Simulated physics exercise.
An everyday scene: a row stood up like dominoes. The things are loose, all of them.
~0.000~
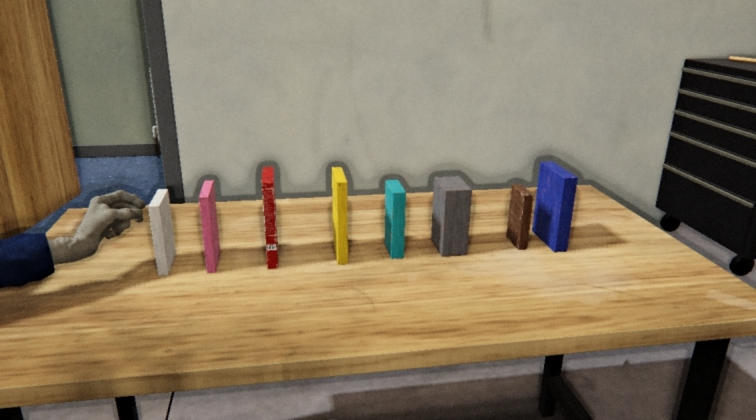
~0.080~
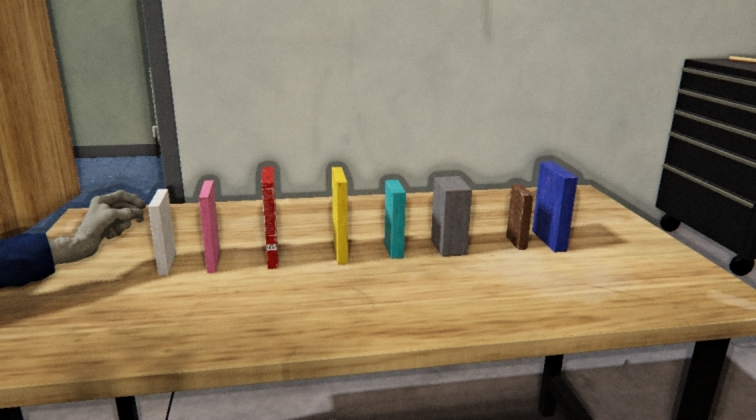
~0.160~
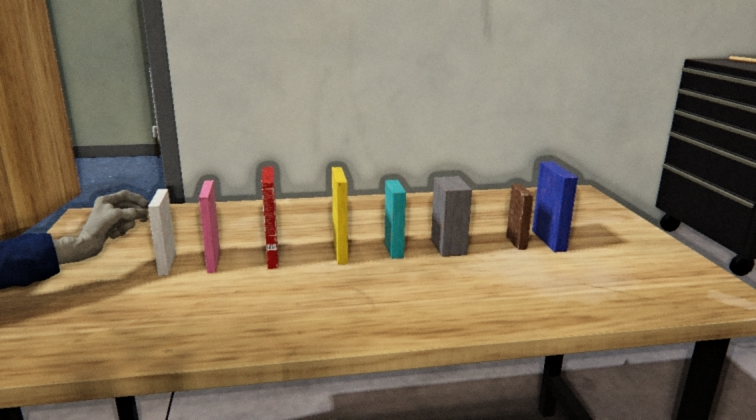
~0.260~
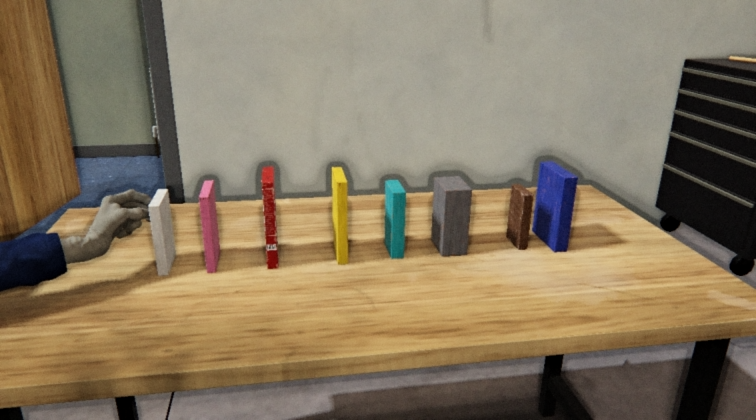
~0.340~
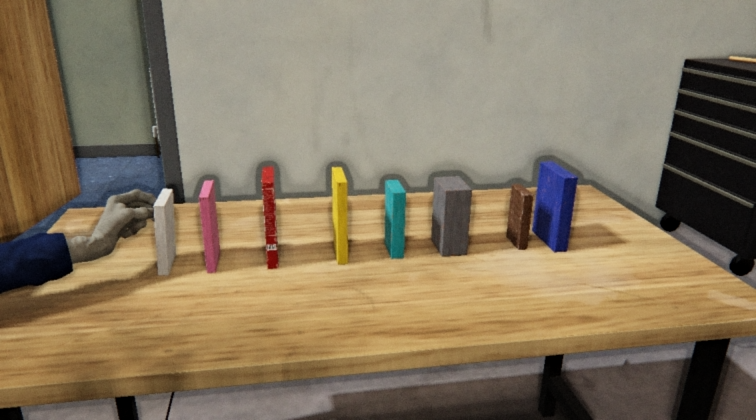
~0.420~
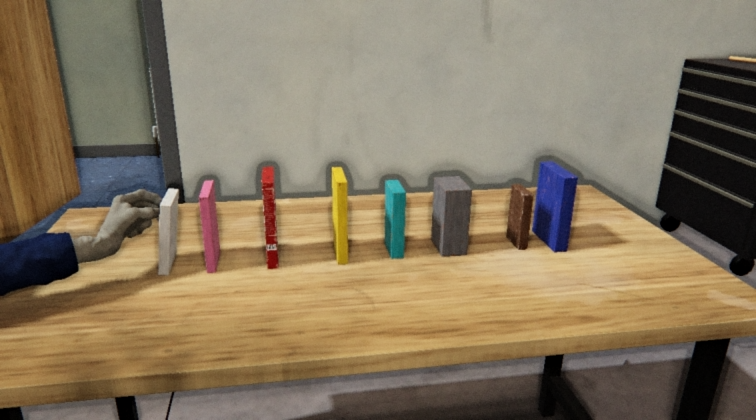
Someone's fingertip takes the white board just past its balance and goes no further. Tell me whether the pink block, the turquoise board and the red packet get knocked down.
As it turns out, the pink block gets knocked down, the turquoise board gets knocked down, the red packet gets knocked down.
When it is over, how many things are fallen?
Total: 8.
Around 0.92 s, white board 69° over; pink block rocked 56° from its first pose near (247, 237); red packet rocked 22° from its first pose near (288, 218).
Around 1.22 s, white board 78° over; red packet on its side near (321, 241); pink block on its side near (256, 249); turquoise board rocked 37° from its first pose near (417, 221).
Around 1.72 s, white board 79° over; red packet on its side near (322, 244); pink block on its side near (256, 249); turquoise board rocked 66° from its first pose near (429, 231).
Finally (3.7 s), down or leaning hard on the table, turquoise board, brown board, yellow block, pink block, grey block and red packet. Final places as the last picture's camera would see them, pink block near (256, 249), turquoise board near (429, 231).
